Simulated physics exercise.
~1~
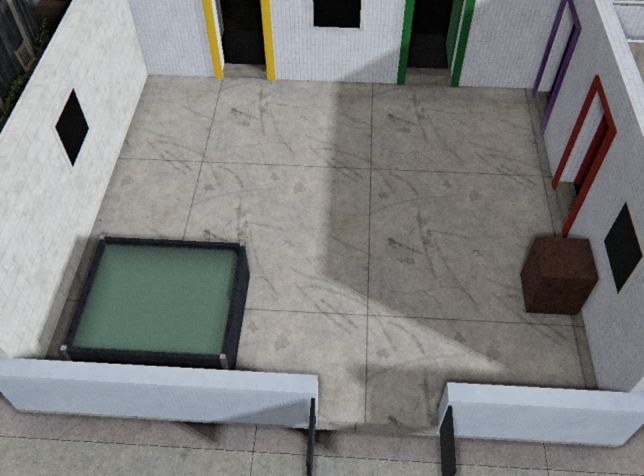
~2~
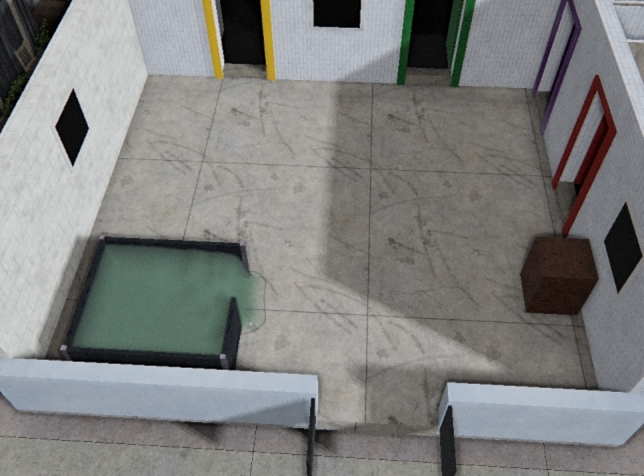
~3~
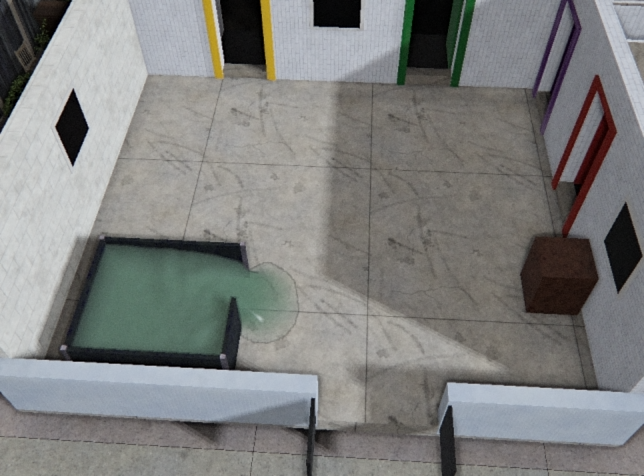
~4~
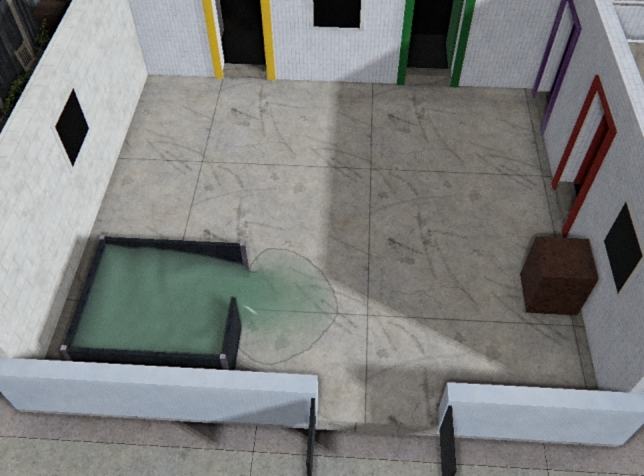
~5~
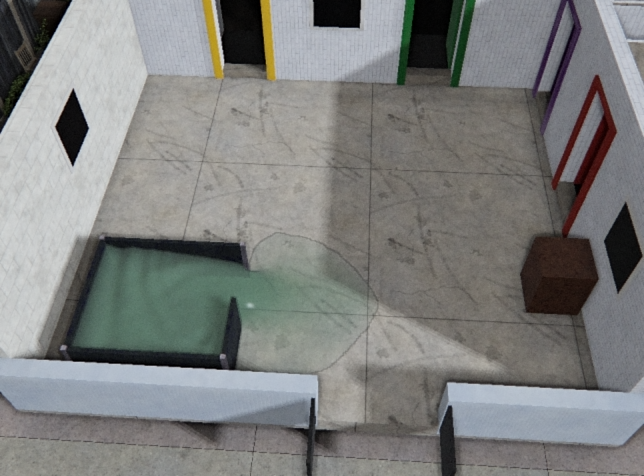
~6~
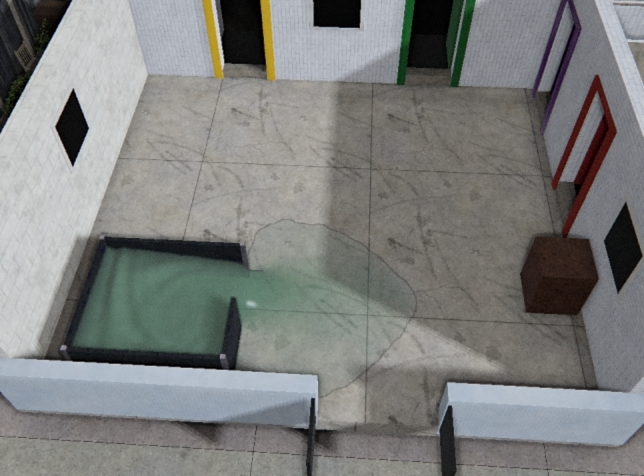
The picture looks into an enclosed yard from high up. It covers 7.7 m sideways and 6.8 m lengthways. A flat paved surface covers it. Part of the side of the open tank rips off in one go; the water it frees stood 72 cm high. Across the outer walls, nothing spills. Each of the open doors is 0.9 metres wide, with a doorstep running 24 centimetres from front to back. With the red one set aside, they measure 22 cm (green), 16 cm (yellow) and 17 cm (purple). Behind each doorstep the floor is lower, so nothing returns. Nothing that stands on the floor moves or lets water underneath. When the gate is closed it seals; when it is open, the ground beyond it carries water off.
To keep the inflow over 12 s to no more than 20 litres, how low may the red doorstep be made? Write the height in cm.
No lower than about 12.5 cm.
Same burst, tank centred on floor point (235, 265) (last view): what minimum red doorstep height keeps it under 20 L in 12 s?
At least some 16 centimetres tall.
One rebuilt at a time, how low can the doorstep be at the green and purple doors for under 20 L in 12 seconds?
Close to 6.0 cm (green) and close to 9.0 cm (purple).
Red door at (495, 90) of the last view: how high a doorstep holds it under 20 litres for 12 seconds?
12.0 cm.
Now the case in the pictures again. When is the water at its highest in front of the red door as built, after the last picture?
Approximately 1.8 s.
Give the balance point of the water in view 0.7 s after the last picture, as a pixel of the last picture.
My guess is close to (230, 314).
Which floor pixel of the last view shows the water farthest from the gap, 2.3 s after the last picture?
Around (534, 123).
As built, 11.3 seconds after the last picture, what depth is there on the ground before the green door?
A ruler would read roughly 7.5 cm.
Then, 0.7 s after the last picture water covers 30 % of the floor, deepest (34 cm) near (259, 297); it has not reached the red door.
Then, 2.3 s after the last picture water covers 50 % of the floor, deepest (28 cm) near (582, 417); 17 cm at the red door, 0 litres in over its 22 cm doorstep.
Then, 11.3 s after the last picture water covers 85 % of the floor, deepest (8 cm) near (139, 102); 6 cm at the red door, 0 litres in over its 22 cm doorstep.
At the red door as built, the water peaked near 19 cm, 1.9 s after the last picture.
With a doorstep of 11 cm, 33 litres would have come in within the 12 s; with 15 cm, 9 litres. So under 20 litres takes about 12.5 cm.
